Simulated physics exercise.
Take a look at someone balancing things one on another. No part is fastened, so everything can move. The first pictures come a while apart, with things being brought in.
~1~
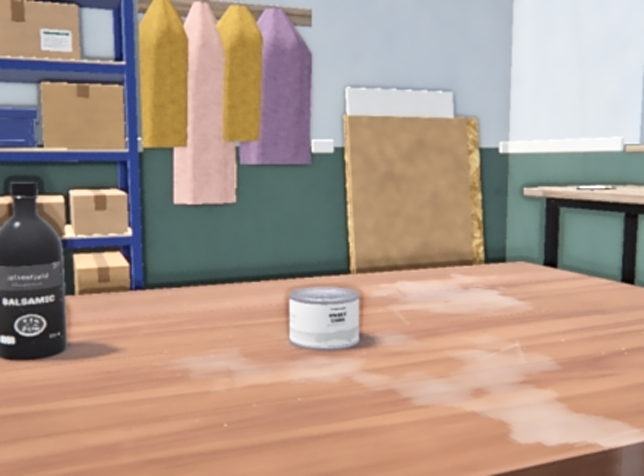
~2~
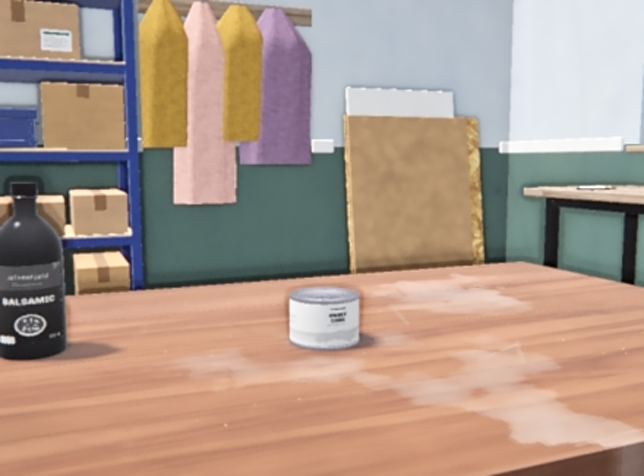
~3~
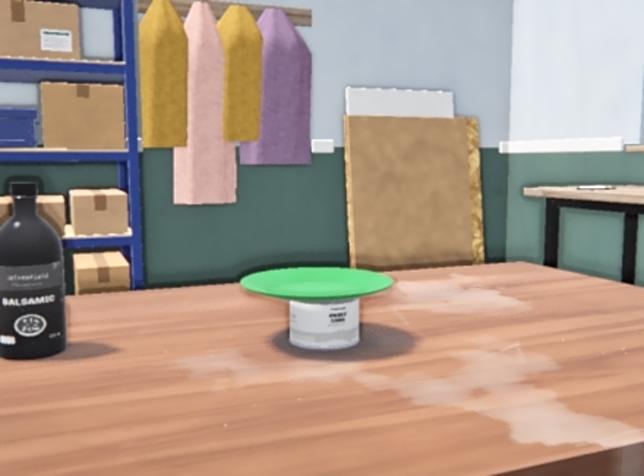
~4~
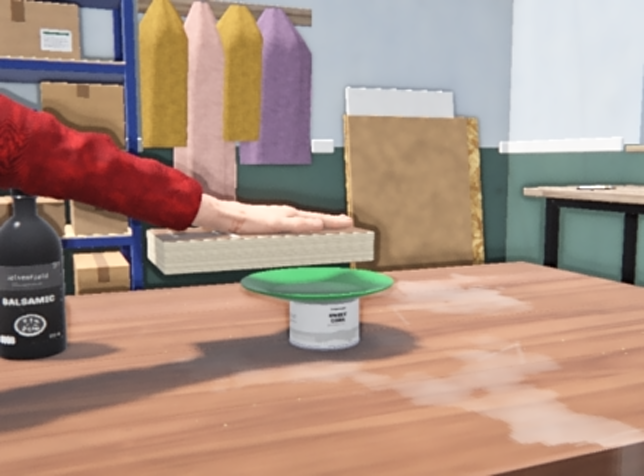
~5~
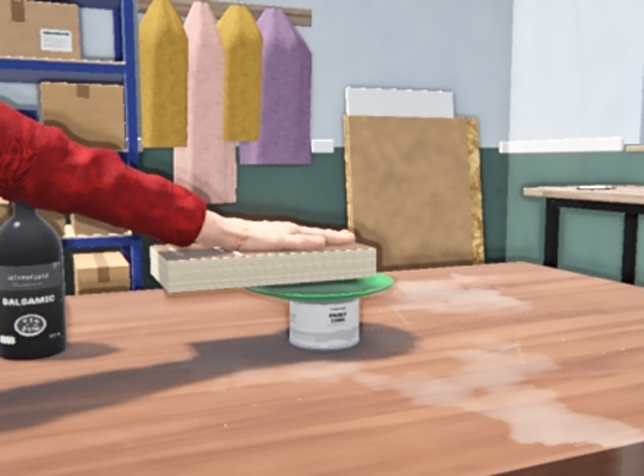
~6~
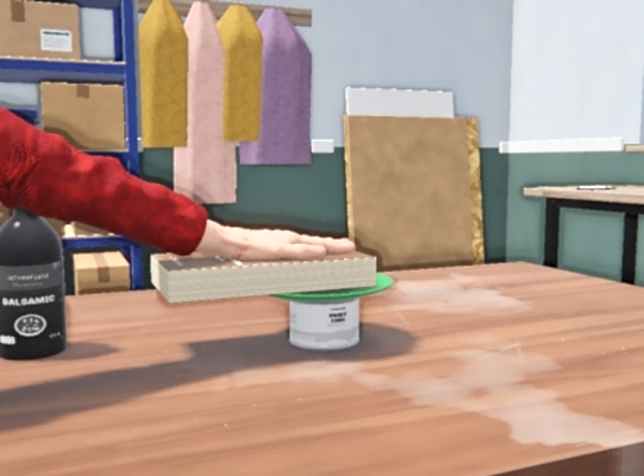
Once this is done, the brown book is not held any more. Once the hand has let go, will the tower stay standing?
No.
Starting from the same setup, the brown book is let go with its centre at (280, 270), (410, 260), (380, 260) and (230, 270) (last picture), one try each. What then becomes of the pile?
Well, the first time it stays intact, the second time it tips over, the third time it tips over, and the fourth time it tips over.
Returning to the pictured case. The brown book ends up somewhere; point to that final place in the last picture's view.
It ends up close to (242, 293).
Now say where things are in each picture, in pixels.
In the first picture, the last thing is not in view yet.
In the second picture, the last thing is not in view yet; white tub (324, 317).
In the third picture, the last thing is not in view yet.
The fourth picture shows coming down; brown book (258, 245); white tub (324, 317).
The fifth picture shows coming down; brown book (262, 261).
The sixth picture shows in place under the hand; brown book (262, 270); white tub (324, 317).
Then, 0.30 s past the last view, brown book rocked 19° from its first pose near (254, 282); green plate rocked 19° from its first pose.
Then, 0.40 s past the last view, brown book rocked 28° from its first pose near (251, 289); green plate rocked 28° from its first pose.
Then, 0.50 s past the last view, brown book rocked 27° from its first pose near (247, 290); green plate rocked 27° from its first pose.
Then, 0.90 s past the last view, brown book rocked 26° from its first pose near (243, 292); green plate rocked 26° from its first pose.
Finally, left askew, brown book and green plate; the other 3 still in place. Final places as the last picture's camera would see them, brown book near (243, 293). The pile comes apart.
